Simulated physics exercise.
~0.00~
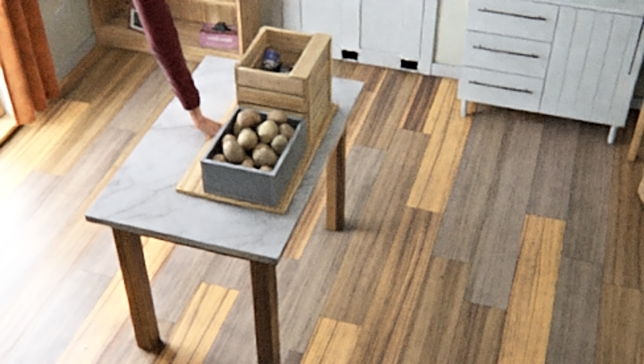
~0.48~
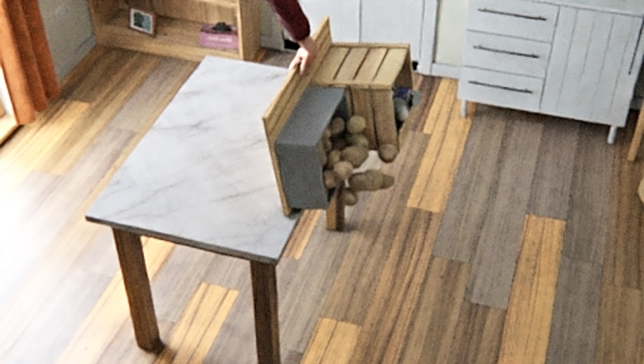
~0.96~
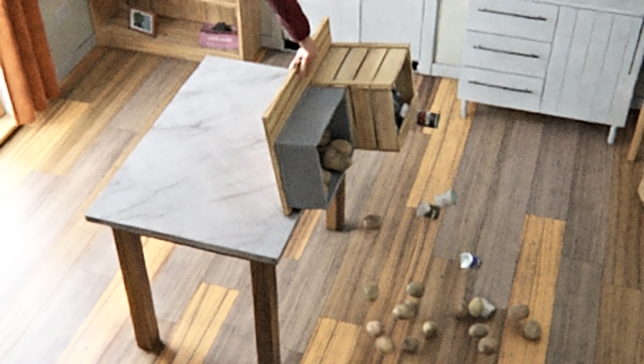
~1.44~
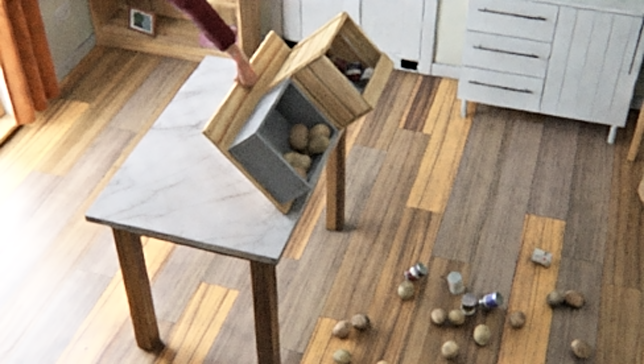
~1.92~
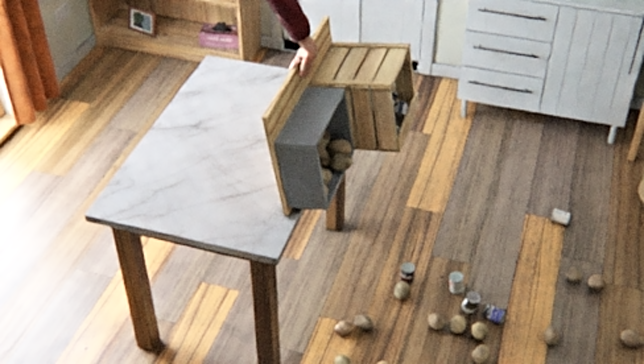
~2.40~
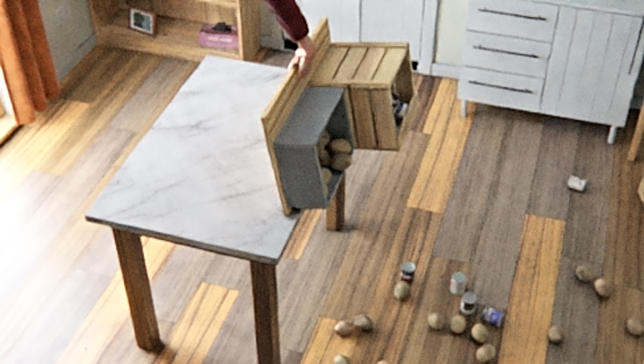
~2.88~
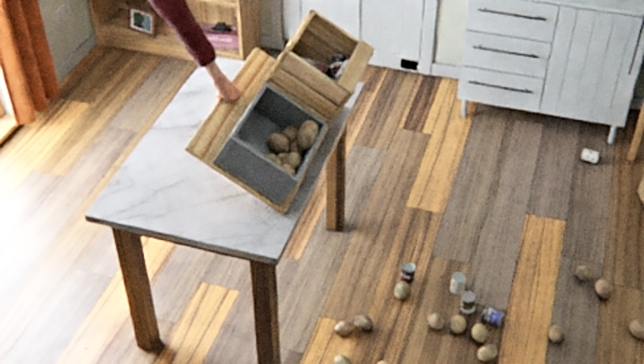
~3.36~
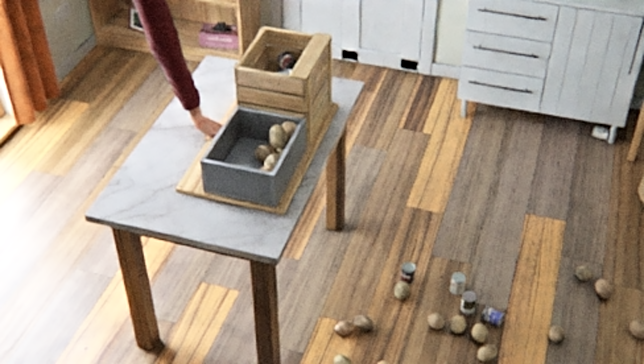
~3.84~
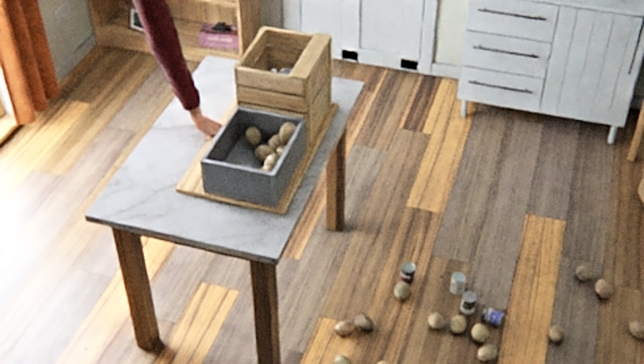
Potatoes and small tins spilling across a wooden floor as a hand repeatedly tips two boxes on a board, then lowers them flat.
